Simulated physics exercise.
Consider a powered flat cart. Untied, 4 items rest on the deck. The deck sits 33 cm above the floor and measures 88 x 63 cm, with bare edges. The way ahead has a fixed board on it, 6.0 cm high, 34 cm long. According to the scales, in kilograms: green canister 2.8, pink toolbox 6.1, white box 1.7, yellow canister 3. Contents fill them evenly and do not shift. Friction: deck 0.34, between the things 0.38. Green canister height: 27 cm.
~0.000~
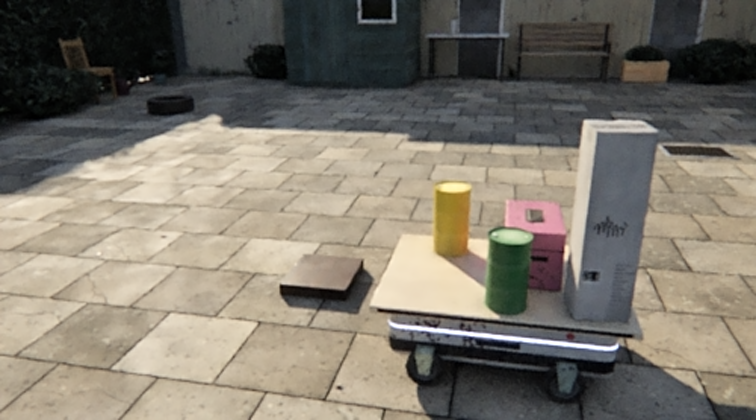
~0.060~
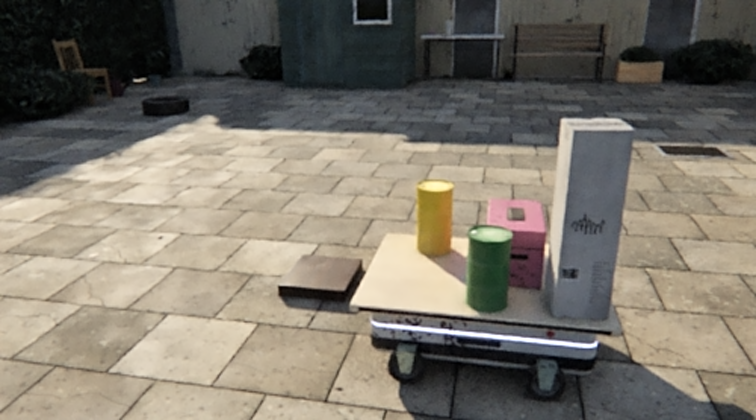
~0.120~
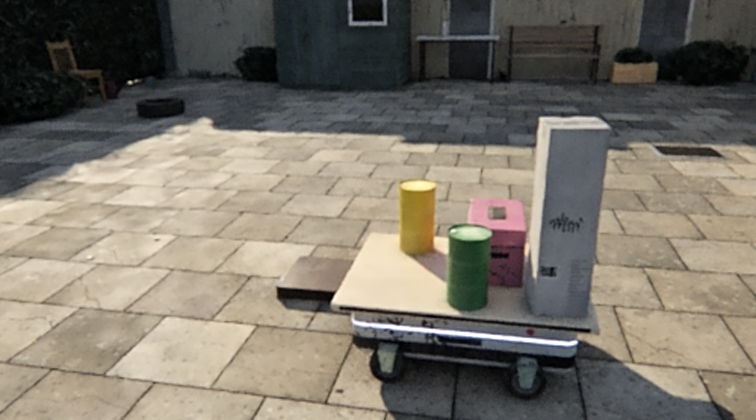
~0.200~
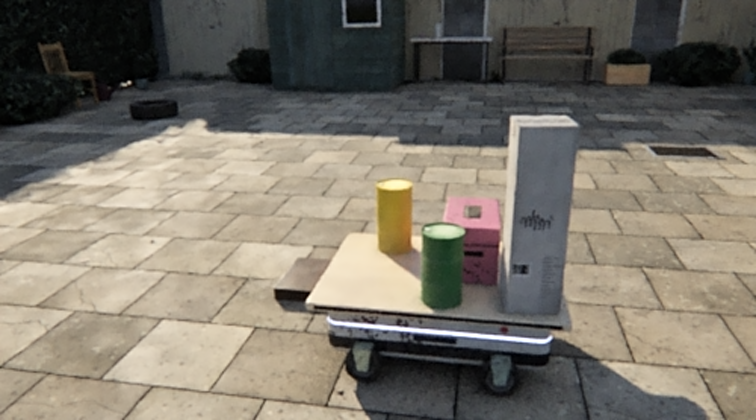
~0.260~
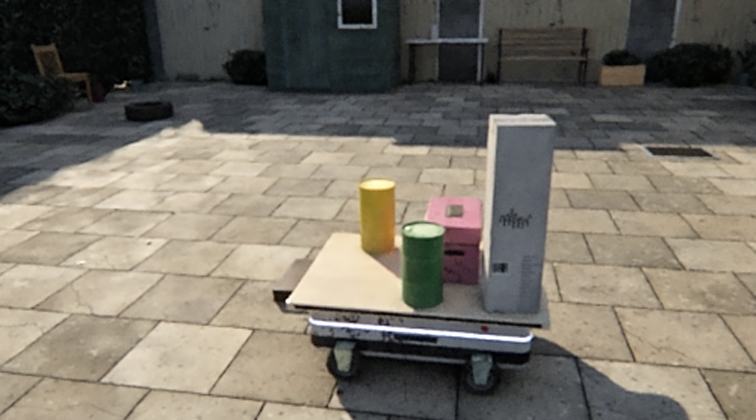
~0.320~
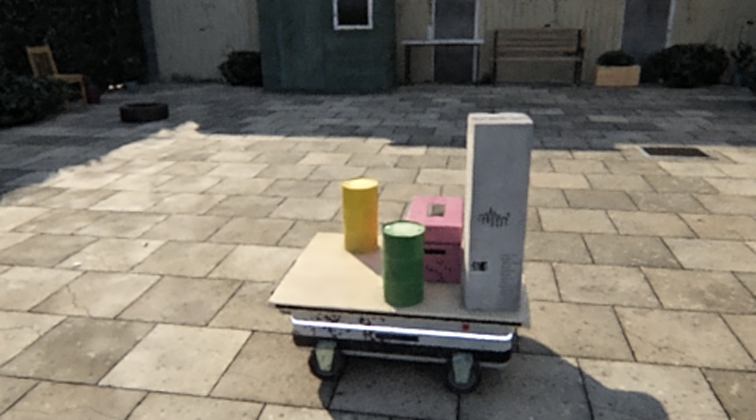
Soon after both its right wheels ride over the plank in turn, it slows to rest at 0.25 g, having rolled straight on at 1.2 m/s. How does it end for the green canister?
It is going to hold its posture.
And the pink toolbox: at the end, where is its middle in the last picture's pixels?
It settles somewhere near (103, 224).
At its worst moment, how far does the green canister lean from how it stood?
About 6°.
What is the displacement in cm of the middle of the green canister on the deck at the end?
I'd say about 0 cm between start and finish.
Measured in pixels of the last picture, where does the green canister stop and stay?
It ends up at about (40, 242).
After 0.72 s, cart has run 86 cm; yellow canister leaning 35°; white box leaning 8°; pink toolbox slid 3 cm.
After 1.12 s, cart has run 134 cm; yellow canister on its side; white box leaning 9°; pink toolbox leaning 4°.
After 1.62 s, cart has run 181 cm; yellow canister on its side; pink toolbox slid 5 cm; white box slid 3 cm.
After 2.42 s, cart has run 184 cm, stopped; yellow canister now off the deck; white box slid 3 cm; pink toolbox slid 5 cm.
By the end (3.8 s), off the deck and tipped over, yellow canister; the other 3 in place, give or take 10 cm. Seen from the same camera at the end, green canister near (40, 242).
